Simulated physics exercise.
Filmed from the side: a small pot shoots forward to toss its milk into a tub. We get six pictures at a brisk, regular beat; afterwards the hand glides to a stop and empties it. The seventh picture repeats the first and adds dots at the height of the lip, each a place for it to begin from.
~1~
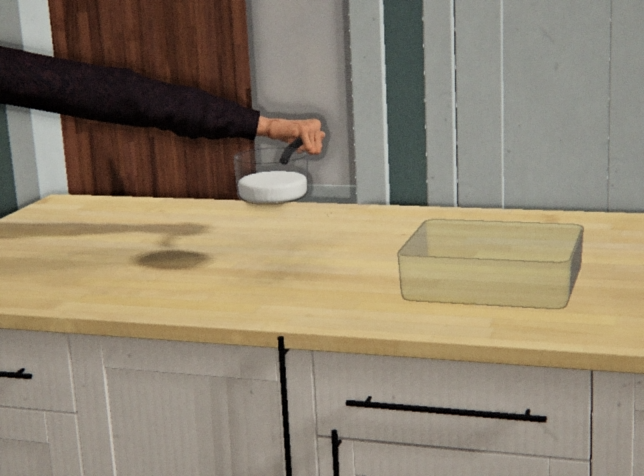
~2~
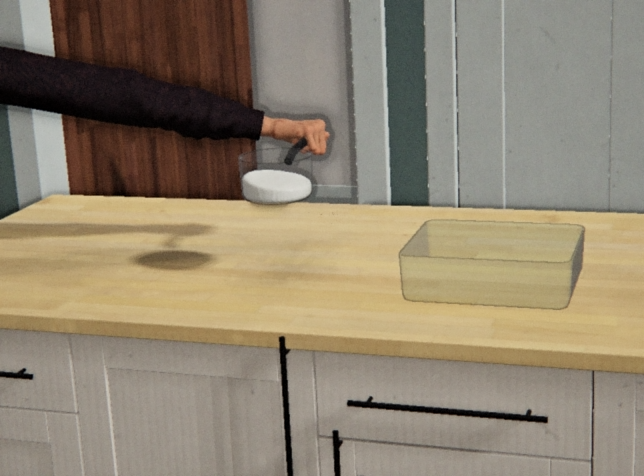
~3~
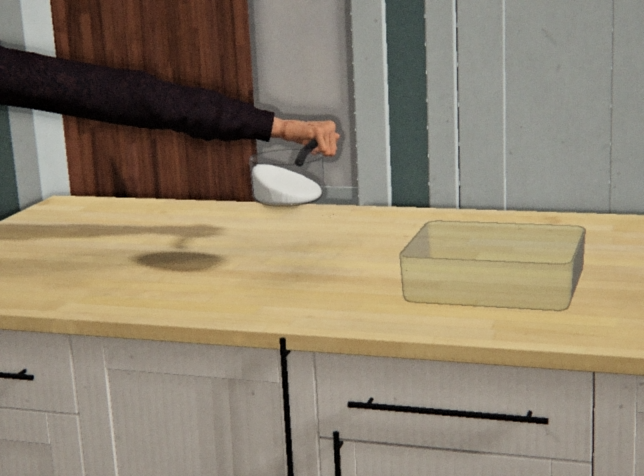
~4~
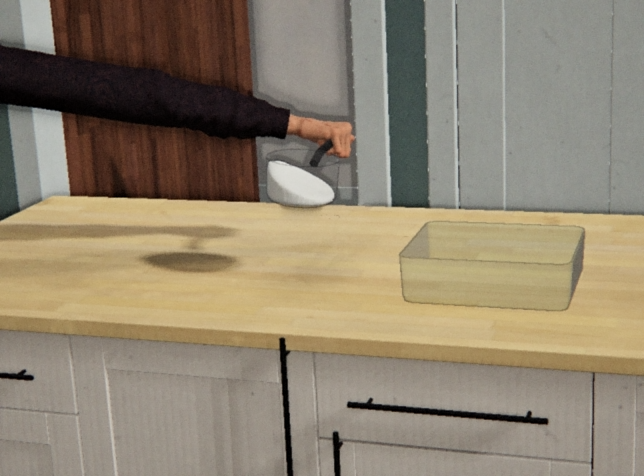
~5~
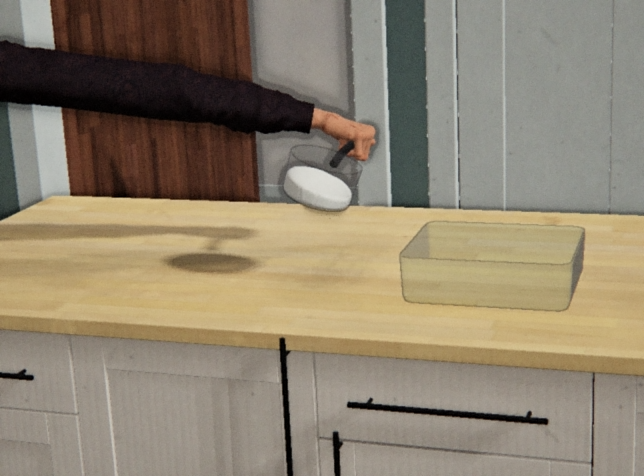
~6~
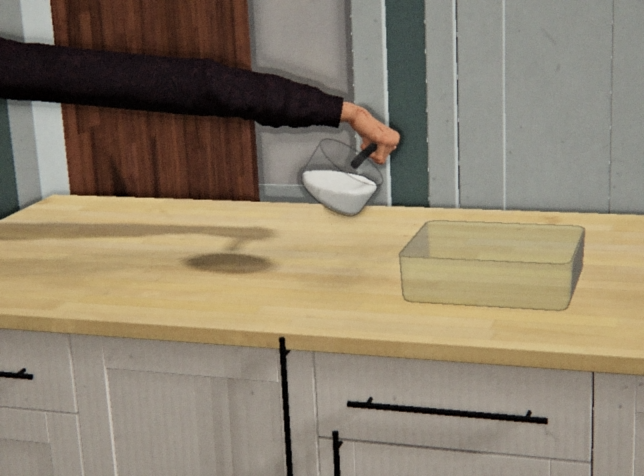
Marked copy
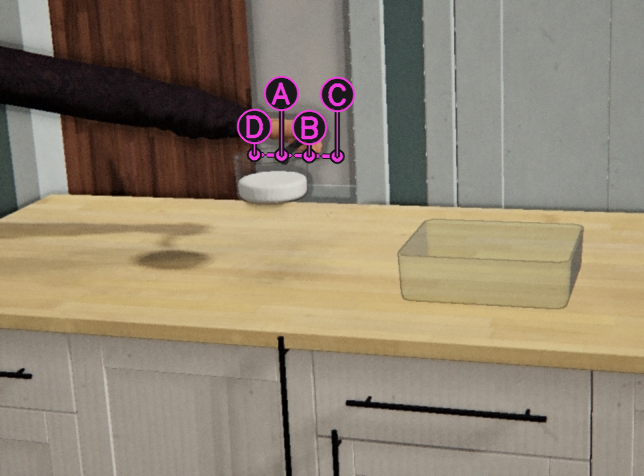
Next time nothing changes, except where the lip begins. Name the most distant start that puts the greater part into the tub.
The answer is dot A.
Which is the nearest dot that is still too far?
D it is.
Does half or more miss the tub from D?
Yes, it does.
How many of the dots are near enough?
Three.
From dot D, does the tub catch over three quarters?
No, less.
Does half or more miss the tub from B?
No.
On the marked copy, A at (281, 155); B at (309, 155); C at (337, 156); D at (254, 154).
With A, about 71 % lands in the tub, 21 % falls short and 9 % goes beside or beyond.
With B, about 85 % lands in the tub, 3 % falls short and 13 % goes beside or beyond.
With C, about 84 % lands in the tub, 1 % falls short and 15 % goes beside or beyond.
With D, about 25 % lands in the tub, 71 % falls short and 4 % goes beside or beyond.
